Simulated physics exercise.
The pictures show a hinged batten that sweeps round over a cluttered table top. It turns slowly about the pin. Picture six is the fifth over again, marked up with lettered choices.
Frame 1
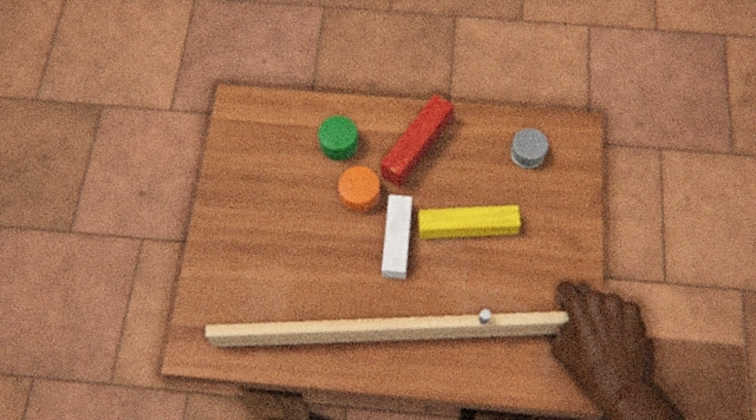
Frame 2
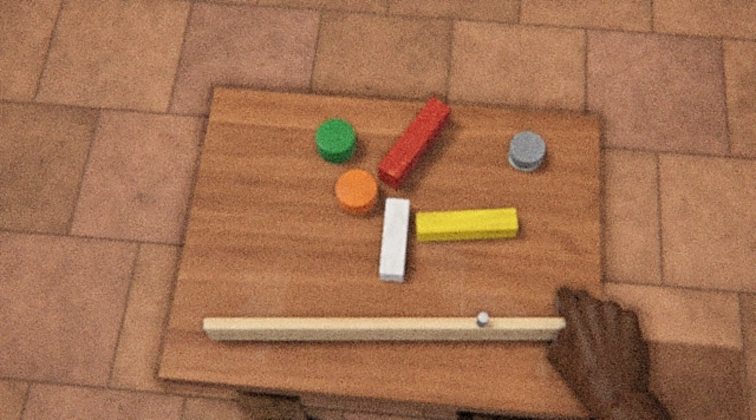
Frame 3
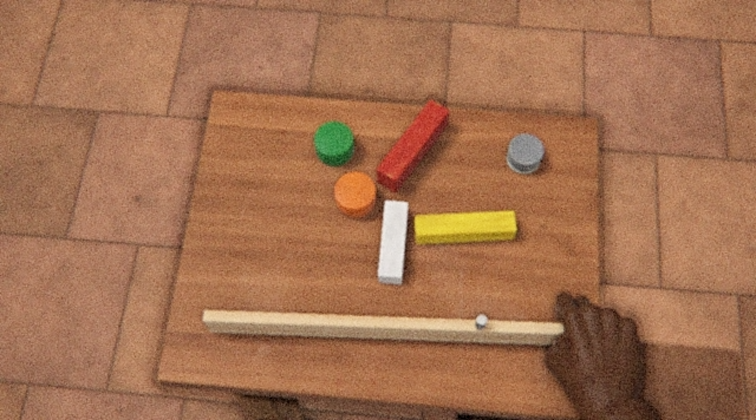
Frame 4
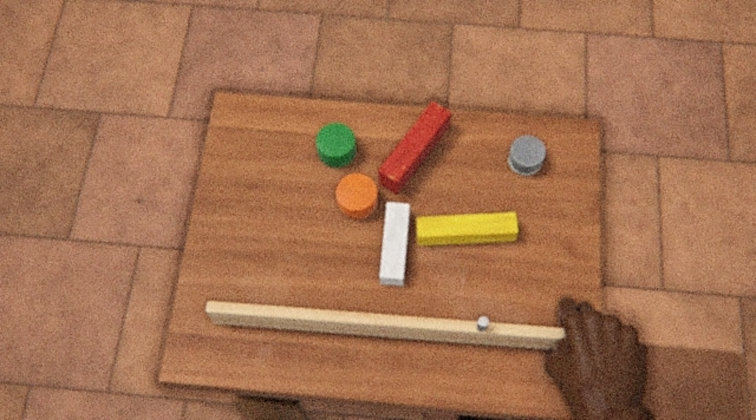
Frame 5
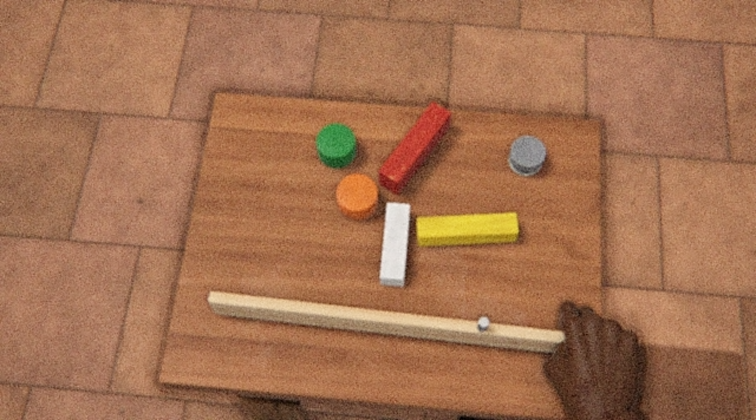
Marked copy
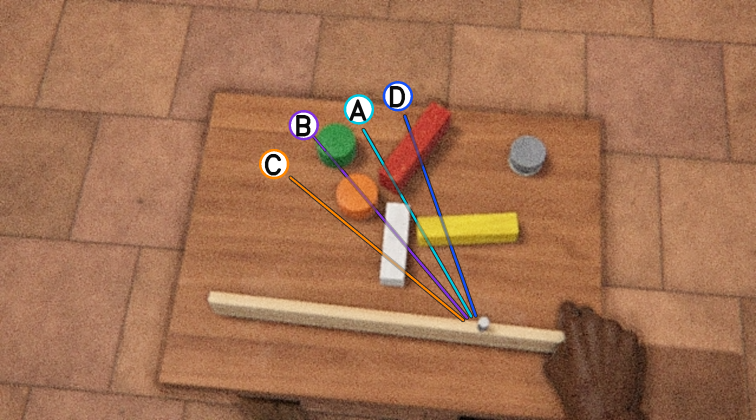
A hand slowly turns a pale wooden strip slightly clockwise about its pin beside colourful pieces.
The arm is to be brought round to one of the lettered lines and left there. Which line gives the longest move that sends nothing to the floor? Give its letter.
As far as mark A.
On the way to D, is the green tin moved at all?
By then, yes.
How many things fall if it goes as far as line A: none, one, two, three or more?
The count is none.
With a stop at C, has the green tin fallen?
By then, no.
On the copy, A at (415, 219); B at (393, 230); C at (373, 246); D at (439, 211).
On A. First, arm (355, 265); grey tin (527, 156); red bar (415, 149).
Then, arm (386, 228); red bar (416, 140); orange tin (370, 186).
Finally, arm (414, 211); red bar (445, 111); green tin (382, 118); nothing has fallen.
By contrast, B is safe but short; C is safe but short; D drops the red bar and green tin.
